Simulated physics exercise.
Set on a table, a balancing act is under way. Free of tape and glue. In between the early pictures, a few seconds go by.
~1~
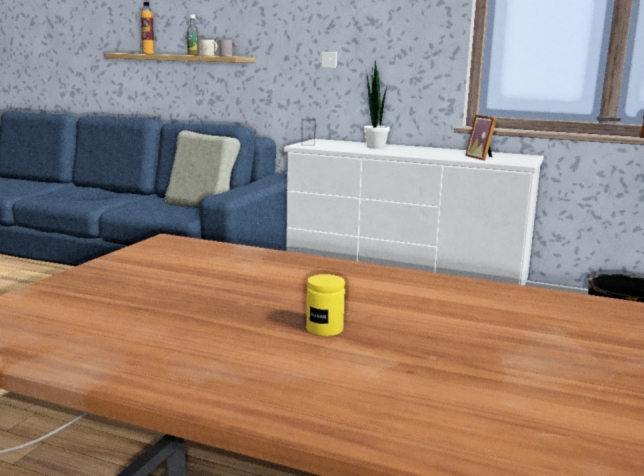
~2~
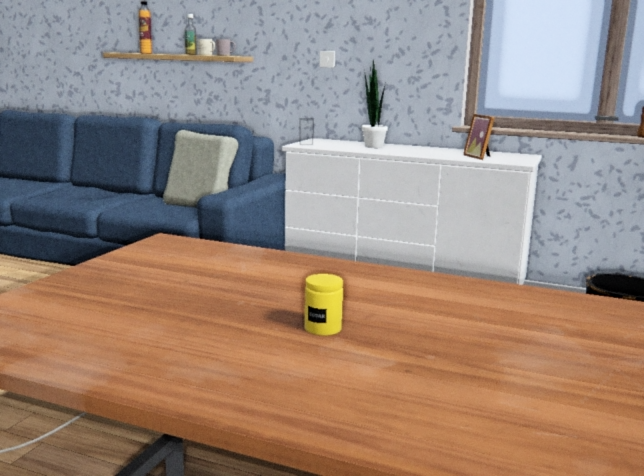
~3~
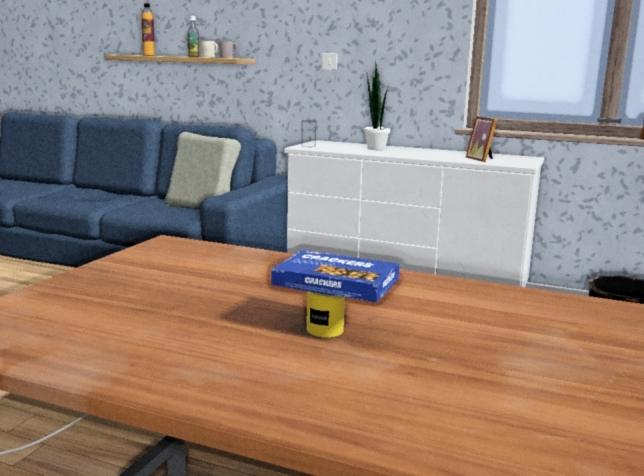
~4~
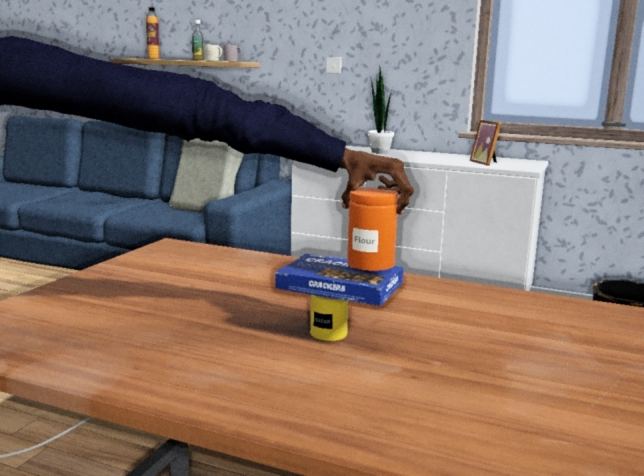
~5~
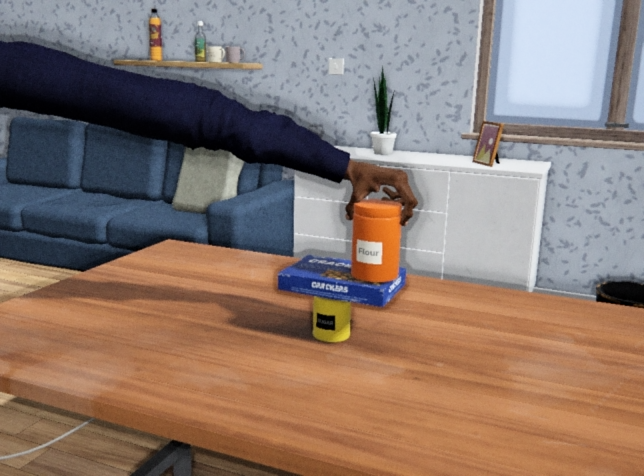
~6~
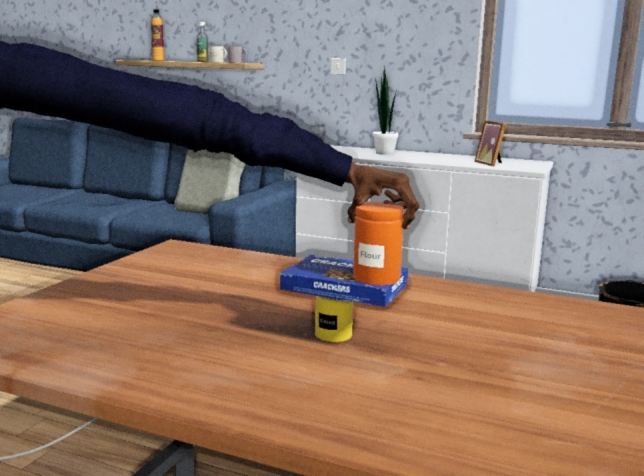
In this clip, a yellow jar stands alone on a wooden table, then a blue crackers box appears on top of it, and a dark-sleeved arm reaches in from the left and lowers an orange jar onto the box.
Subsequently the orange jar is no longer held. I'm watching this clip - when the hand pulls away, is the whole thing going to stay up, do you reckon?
Down it goes.
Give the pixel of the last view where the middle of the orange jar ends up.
It ends up close to (446, 347).
Then, 0.30 s after the last picture, orange jar now fallen; blue packet tipped 47° from how it was.
Then, 0.50 s after the last picture, blue packet on its side.
Then, 0.80 s after the last picture, blue packet now fallen.
Then, 1.10 s after the last picture, things are still on the move.
At rest, fallen, blue packet and orange jar; yellow jar in place. Seen from the same camera at the end, orange jar near (446, 347). The stack gives way.
